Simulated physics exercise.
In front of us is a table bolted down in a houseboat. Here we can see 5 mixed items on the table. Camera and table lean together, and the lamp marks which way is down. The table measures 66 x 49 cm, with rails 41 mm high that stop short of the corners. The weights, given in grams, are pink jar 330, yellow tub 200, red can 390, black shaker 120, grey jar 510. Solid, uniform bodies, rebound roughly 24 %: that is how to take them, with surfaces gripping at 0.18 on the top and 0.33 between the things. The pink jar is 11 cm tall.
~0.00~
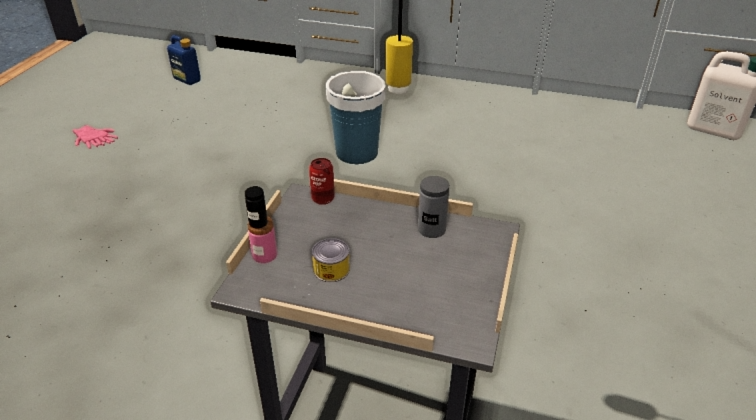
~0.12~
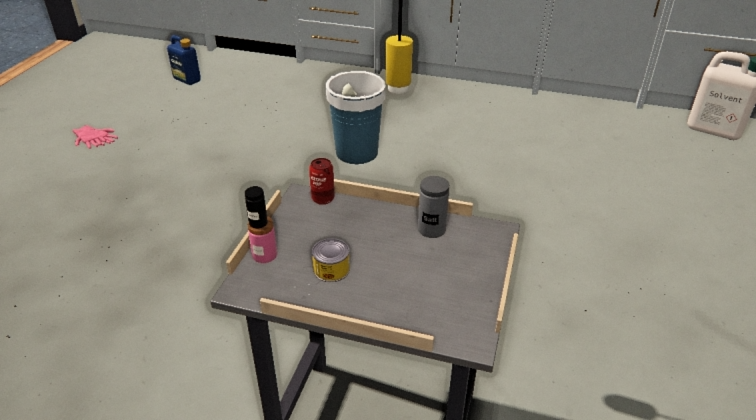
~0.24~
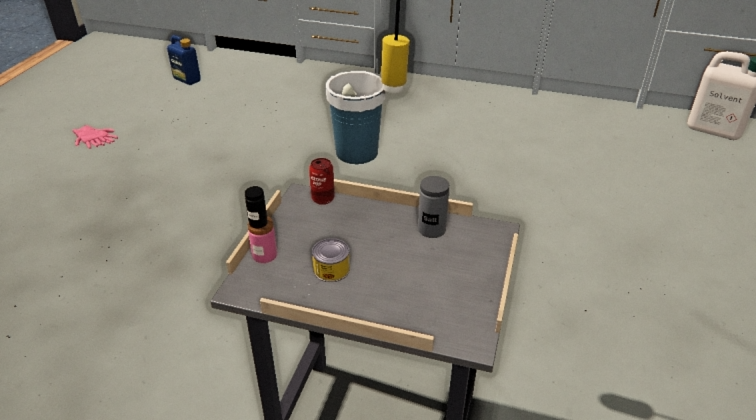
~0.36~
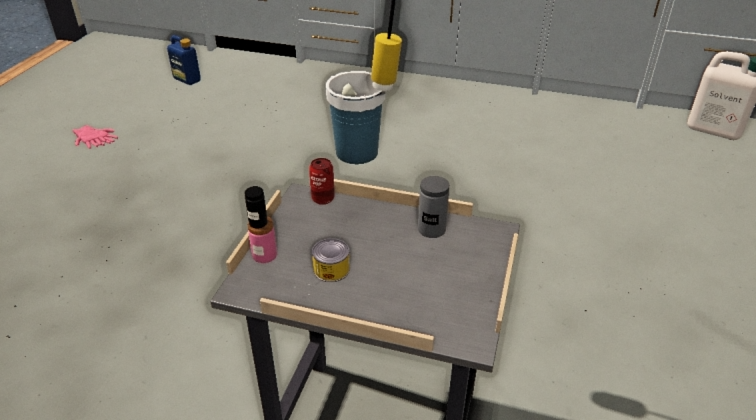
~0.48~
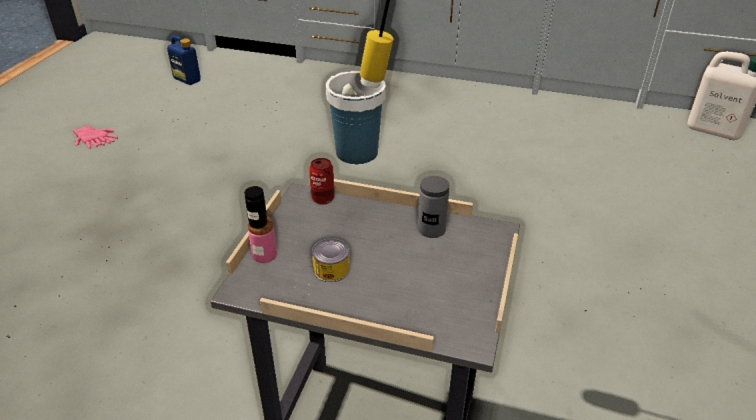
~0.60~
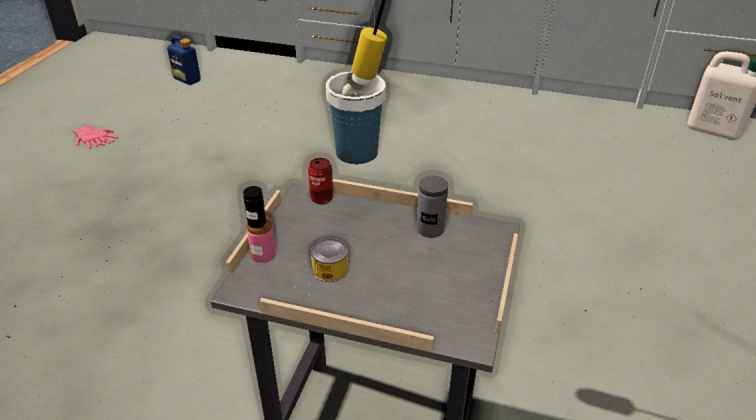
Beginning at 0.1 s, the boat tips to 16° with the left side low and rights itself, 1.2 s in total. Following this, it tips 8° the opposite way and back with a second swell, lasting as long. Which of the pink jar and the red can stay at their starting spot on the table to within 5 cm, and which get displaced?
The pink jar stays; the red can gets displaced.
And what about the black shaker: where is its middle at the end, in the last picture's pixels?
It ends up near (122, 375).
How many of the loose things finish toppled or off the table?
It comes to 2.
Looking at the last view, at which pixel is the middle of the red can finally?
It stops at about (221, 333).
By 1.00 s, heel 8°, left side down; black shaker now off the table; red can 10 cm from its spot near (291, 176); pink jar 2 cm from its spot near (257, 238).
By 1.30 s, boat level; red can now off the table; pink jar 2 cm from its spot near (257, 238); grey jar 14 cm from its spot.
By 1.60 s, heel 4°, right side down; pink jar 2 cm from its spot near (257, 238); grey jar 14 cm from its spot; yellow tub 11 cm from its spot.
When it is over (3.0 s), off the table, red can and black shaker; not toppled but over 5 cm from the start, yellow tub and grey jar; pink jar within 5 cm of the start. End places, in pixels of the last picture, pink jar near (257, 238), red can near (221, 333).
